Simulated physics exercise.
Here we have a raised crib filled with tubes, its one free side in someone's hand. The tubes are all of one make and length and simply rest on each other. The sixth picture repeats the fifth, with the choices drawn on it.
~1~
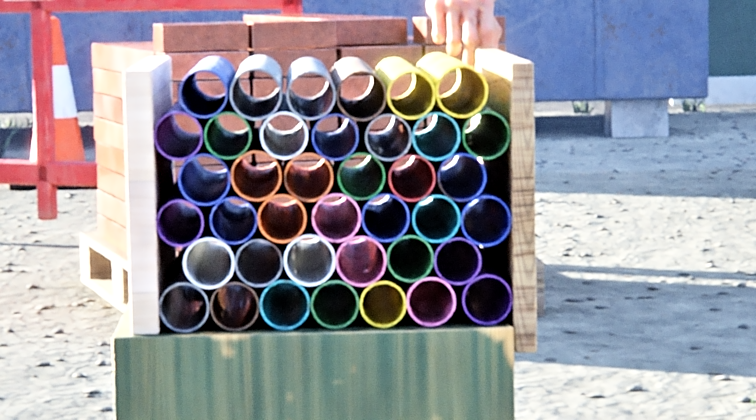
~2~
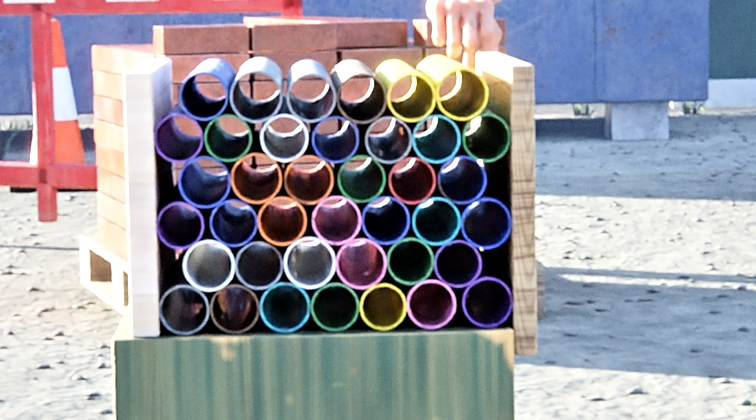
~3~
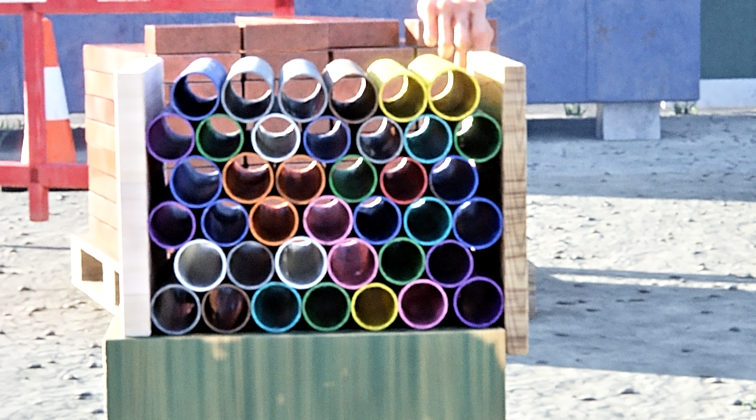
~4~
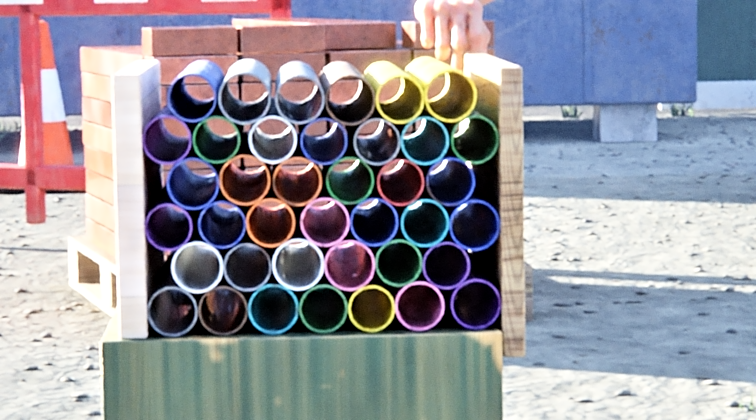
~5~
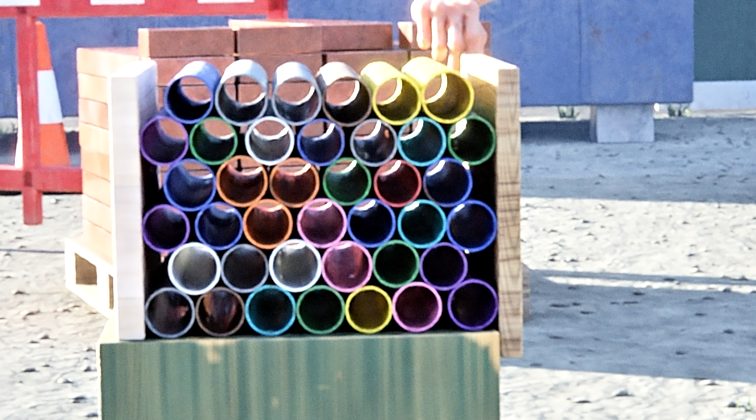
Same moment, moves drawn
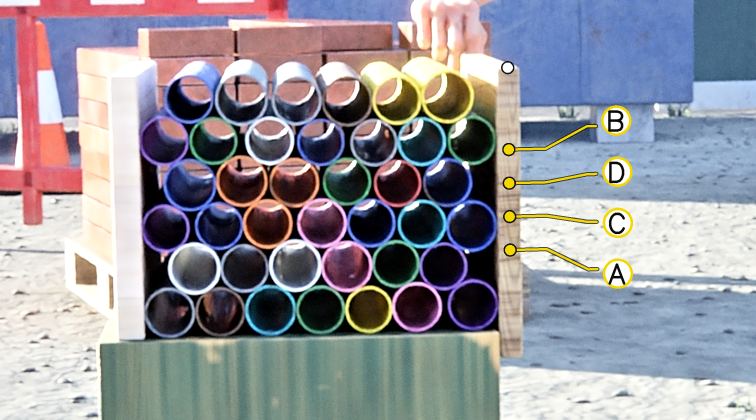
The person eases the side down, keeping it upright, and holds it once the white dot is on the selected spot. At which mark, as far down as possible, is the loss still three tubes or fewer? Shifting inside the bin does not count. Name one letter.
At most to A.
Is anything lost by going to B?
At B: No.
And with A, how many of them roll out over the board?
The count is two.
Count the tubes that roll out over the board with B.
It comes to none.
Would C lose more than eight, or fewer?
Fewer than eight.
On the copy, A at (511, 250); B at (509, 149); C at (510, 217); D at (510, 184); the white dot at (508, 68).
On A. First, top of the board (496, 150).
Then, top of the board (498, 244).
Finally, top of the board (498, 249), two out over the board.
By contrast, B none out over the board; C two out over the board; D none out over the board.
